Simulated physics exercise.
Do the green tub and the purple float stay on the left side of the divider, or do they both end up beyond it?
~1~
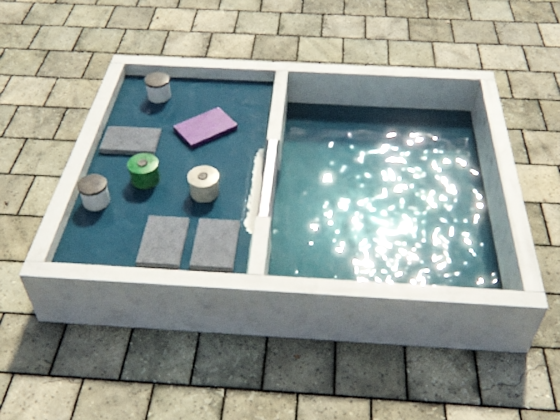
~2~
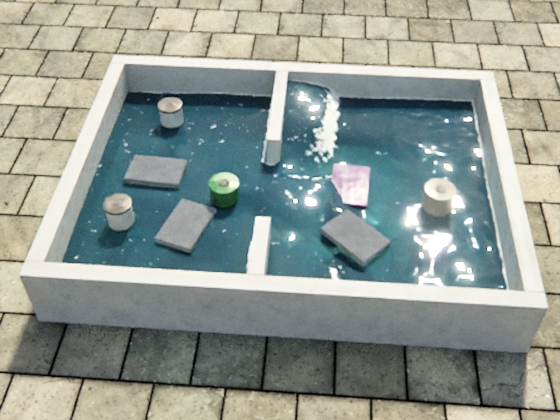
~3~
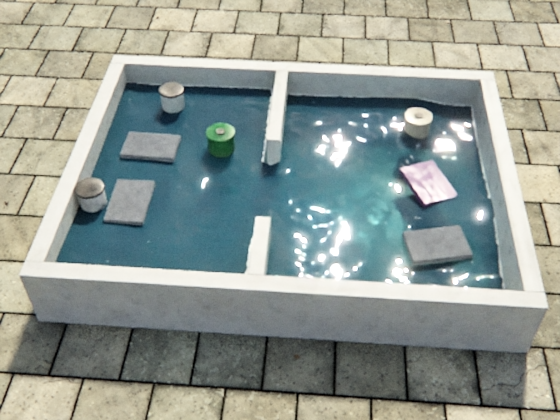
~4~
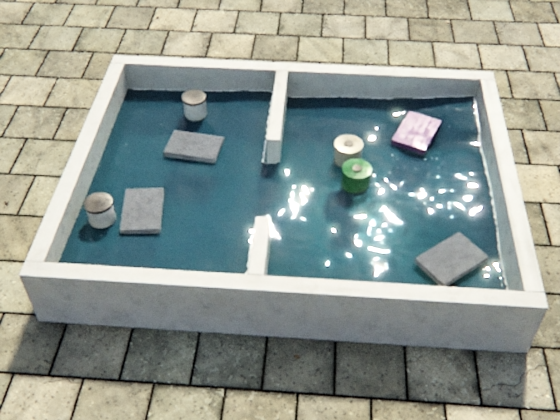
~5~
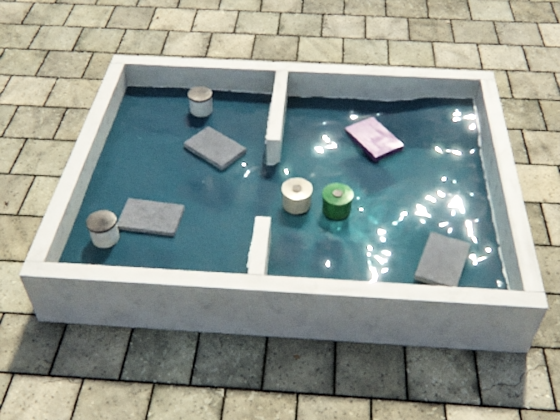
They both end up beyond the divider. The purple float crosses early, and the green tub follows it to the right side later.
